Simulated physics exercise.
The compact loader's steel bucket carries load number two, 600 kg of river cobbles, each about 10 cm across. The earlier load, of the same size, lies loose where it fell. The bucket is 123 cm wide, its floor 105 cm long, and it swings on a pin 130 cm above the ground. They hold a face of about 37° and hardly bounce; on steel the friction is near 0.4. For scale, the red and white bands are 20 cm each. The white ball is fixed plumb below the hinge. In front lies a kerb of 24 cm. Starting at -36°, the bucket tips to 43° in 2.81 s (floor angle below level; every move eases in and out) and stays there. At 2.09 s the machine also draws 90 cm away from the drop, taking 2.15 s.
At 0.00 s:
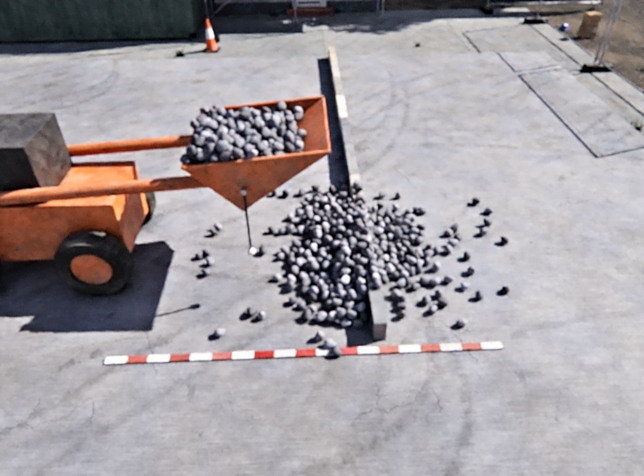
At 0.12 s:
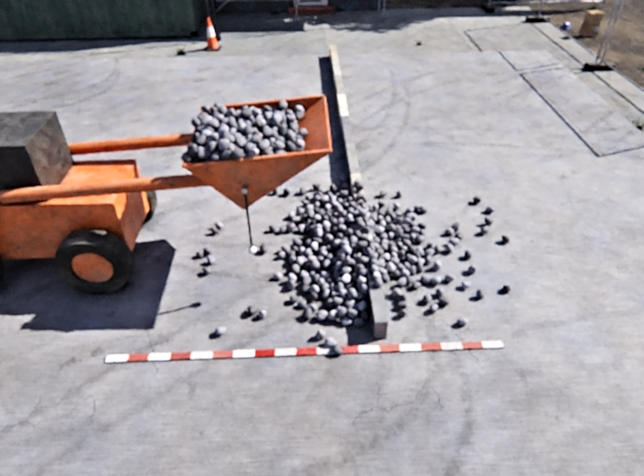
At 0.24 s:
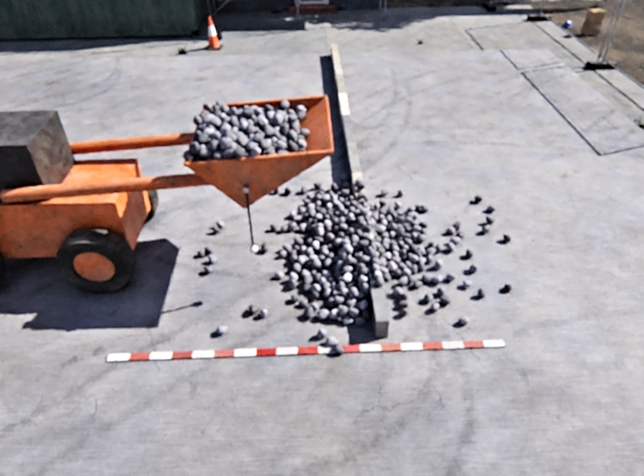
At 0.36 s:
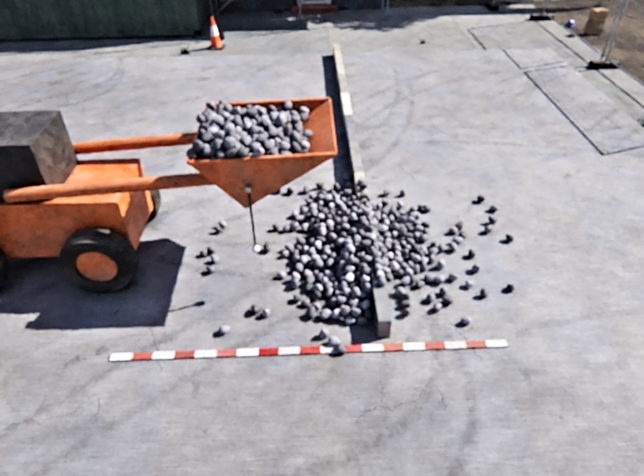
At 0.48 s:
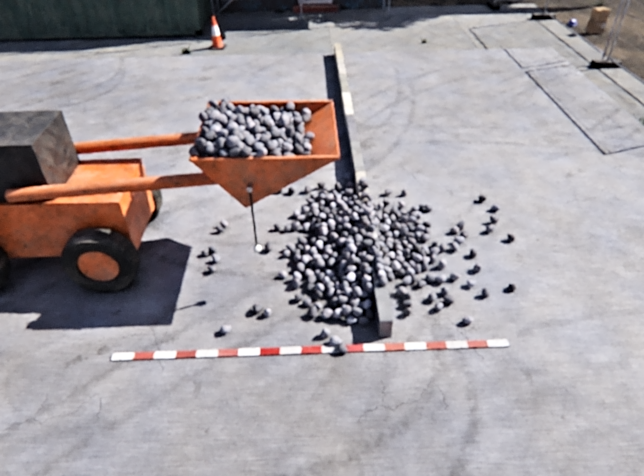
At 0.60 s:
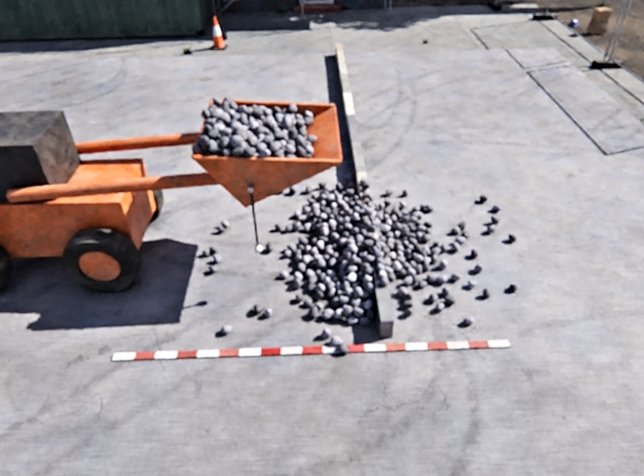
Orange loader holding a bucket of grey stones beside a loose heap across a kerb, the bucket tilting slightly.
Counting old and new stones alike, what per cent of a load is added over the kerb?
Some 8 per cent is added.
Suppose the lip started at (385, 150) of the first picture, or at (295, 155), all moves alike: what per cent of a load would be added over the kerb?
First some 70, then 0 per cent.
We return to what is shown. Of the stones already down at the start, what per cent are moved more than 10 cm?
Roughly 10 per cent of them.
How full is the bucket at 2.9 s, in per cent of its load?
It holds some 0 per cent.
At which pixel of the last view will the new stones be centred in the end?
Around (326, 237).
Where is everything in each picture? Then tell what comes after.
The first frame shows lip at (330, 152), floor tilted -36°, highest stones at (234, 120). The earlier load is highest near (357, 220), 32 cm above ground level, 77 % on this side of the kerb, 24 % over the kerb.
The second frame shows lip at (331, 151), floor tilted -36°, highest stones at (235, 119); the stones move at 0.0 m/s on average.
The third frame shows lip at (333, 152), floor tilted -34°, highest stones at (228, 116); the stones move at 0.1 m/s on average.
In the fourth frame, the bucket is at -32°, its lip at (337, 154); the top of the load is at (232, 115); the stones move at 0.1 m/s on average.
In the fifth frame, the bucket is at -30°, its lip at (339, 158); the top of the load is at (235, 114); the stones move at 0.1 m/s on average.
The sixth frame shows lip at (342, 162), floor tilted -27°, highest stones at (231, 114); the stones move at 0.1 m/s on average.
After 2.1 s the floor is at 31°; in per cent of one load, 82 in the bucket, 95 on this side of the kerb, 24 over the kerb; the foremost stones are at (491, 232).
After 2.9 s the floor is at 43°; in per cent of one load, 0 in the bucket, 170 on this side of the kerb, 31 over the kerb; the foremost stones are at (491, 232).
After 4.7 s the floor is at 43°; in per cent of one load, 0 in the bucket, 169 on this side of the kerb, 32 over the kerb; the foremost stones are at (495, 238).
After 7.6 s the floor is at 43°; in per cent of one load, 0 in the bucket, 169 on this side of the kerb, 32 over the kerb; the foremost stones are at (495, 238). Net gain over the kerb, 8.
